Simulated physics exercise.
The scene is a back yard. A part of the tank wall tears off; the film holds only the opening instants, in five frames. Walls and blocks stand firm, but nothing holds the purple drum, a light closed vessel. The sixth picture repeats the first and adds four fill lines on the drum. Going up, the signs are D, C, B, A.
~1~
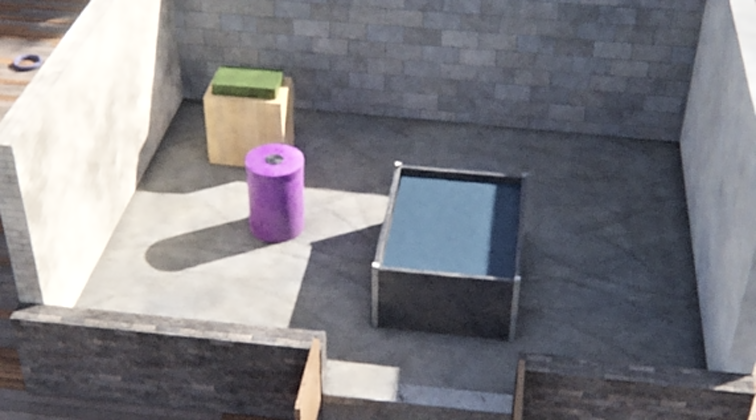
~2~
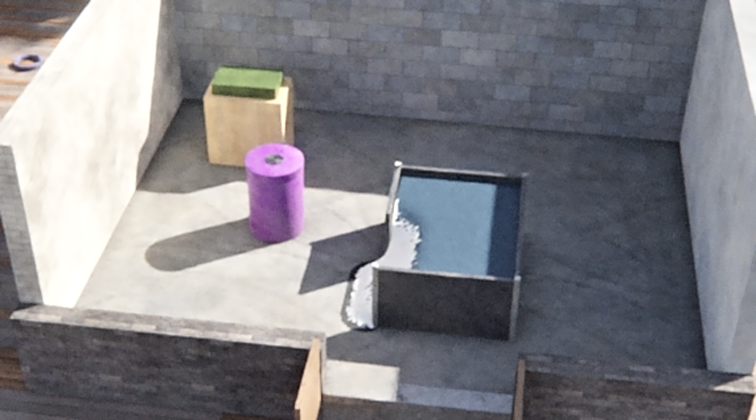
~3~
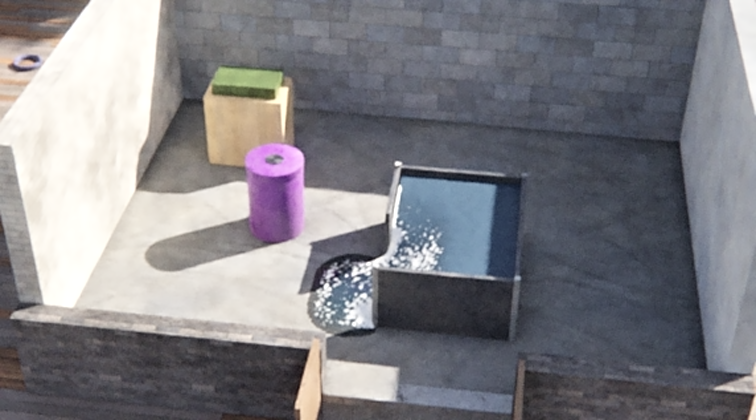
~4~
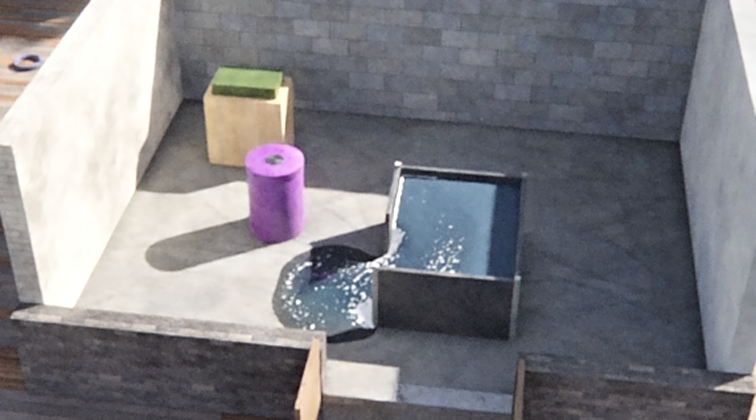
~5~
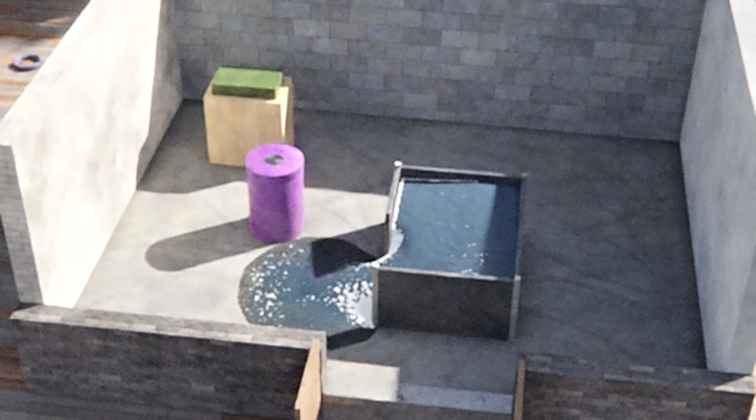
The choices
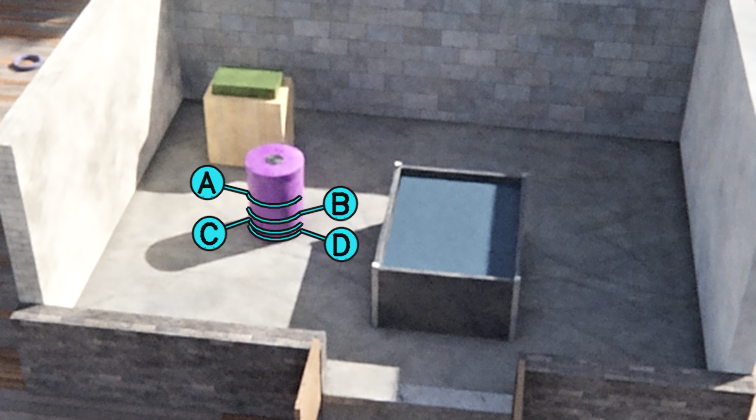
In a walled back yard, water pours from a tank's left side and spreads across the ground.
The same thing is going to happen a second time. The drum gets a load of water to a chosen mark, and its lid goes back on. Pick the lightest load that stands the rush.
C.
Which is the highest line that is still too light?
The answer is D.
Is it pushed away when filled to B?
No.
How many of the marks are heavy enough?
Three of the four.
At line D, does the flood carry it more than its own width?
Yes.
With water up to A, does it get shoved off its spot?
No, that is safe.
On the marked copy, A at (269, 205); B at (270, 221); C at (271, 232); D at (271, 239); from the bottom up D, C, B, A.
With A, it does not move.
With B, it does not move.
With C, it does not move.
With D, it is pushed about its own width away.
